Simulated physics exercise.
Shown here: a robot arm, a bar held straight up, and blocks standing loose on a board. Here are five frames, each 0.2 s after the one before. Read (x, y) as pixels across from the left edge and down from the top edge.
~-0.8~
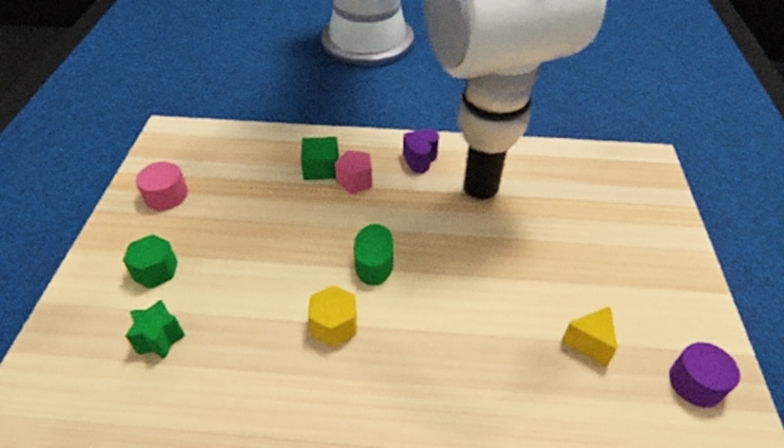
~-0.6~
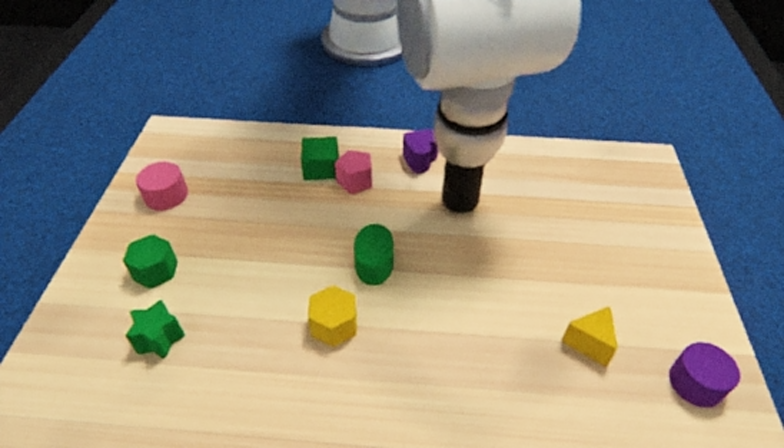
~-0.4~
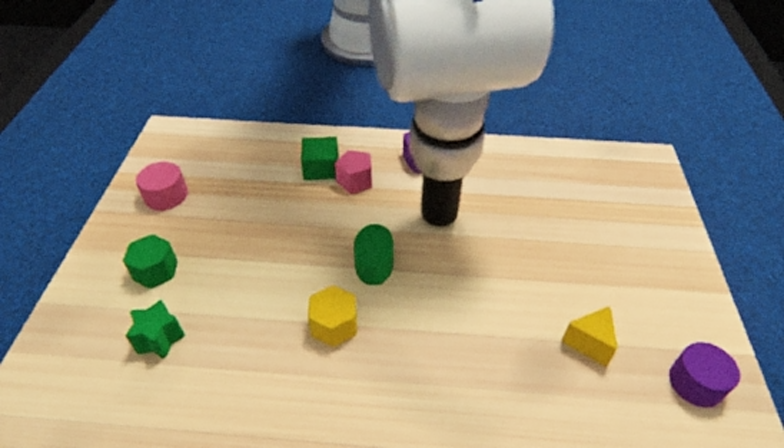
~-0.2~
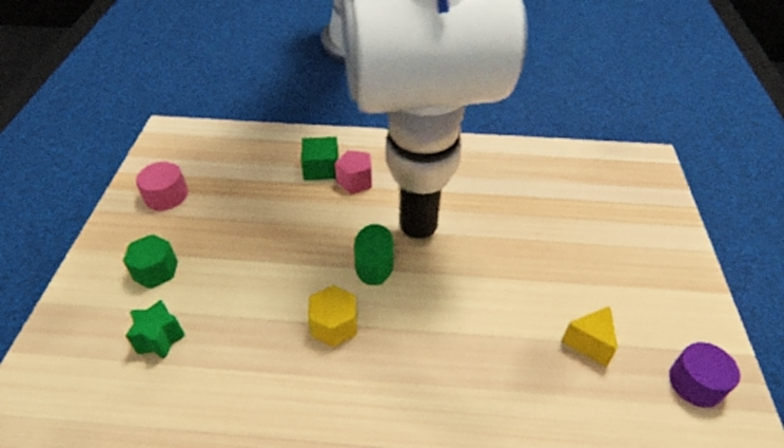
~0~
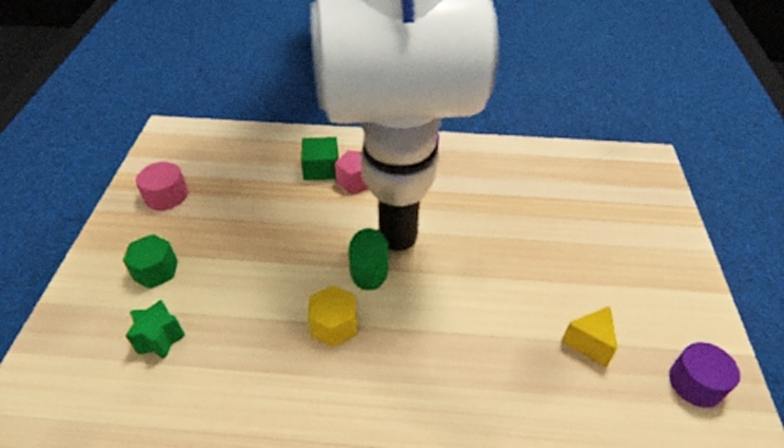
White robot arm sliding its black bar down and left across a wooden board of colourful blocks, slightly nudging the green oval.
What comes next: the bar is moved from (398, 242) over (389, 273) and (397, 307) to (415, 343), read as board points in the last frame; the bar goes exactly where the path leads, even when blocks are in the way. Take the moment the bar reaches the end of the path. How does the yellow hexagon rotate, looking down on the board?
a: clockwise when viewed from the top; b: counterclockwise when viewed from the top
Correct choice: B.
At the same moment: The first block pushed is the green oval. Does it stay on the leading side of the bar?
Beside or behind, I predict.
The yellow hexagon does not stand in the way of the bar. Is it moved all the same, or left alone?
It is shifted.
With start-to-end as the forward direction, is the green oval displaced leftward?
Answer: No.
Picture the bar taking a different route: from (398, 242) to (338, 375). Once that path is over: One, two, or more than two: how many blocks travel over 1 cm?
In total, two blocks get moved by over 1 cm.
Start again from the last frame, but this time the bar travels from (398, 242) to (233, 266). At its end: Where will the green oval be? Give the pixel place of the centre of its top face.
It ends at (339, 267).
What follows on the original path. One third of the way, bar at (389, 269); yellow hexagon at (323, 315), turned 15° anticlockwise; green oval at (347, 274), turned 25° clockwise.
Two thirds of the way, bar at (397, 302); yellow hexagon at (320, 319), turned 20° anticlockwise; green oval at (343, 277), turned 30° clockwise.
At the end, bar at (415, 338); yellow hexagon at (320, 319), turned 20° anticlockwise; green oval at (343, 277), turned 30° clockwise.
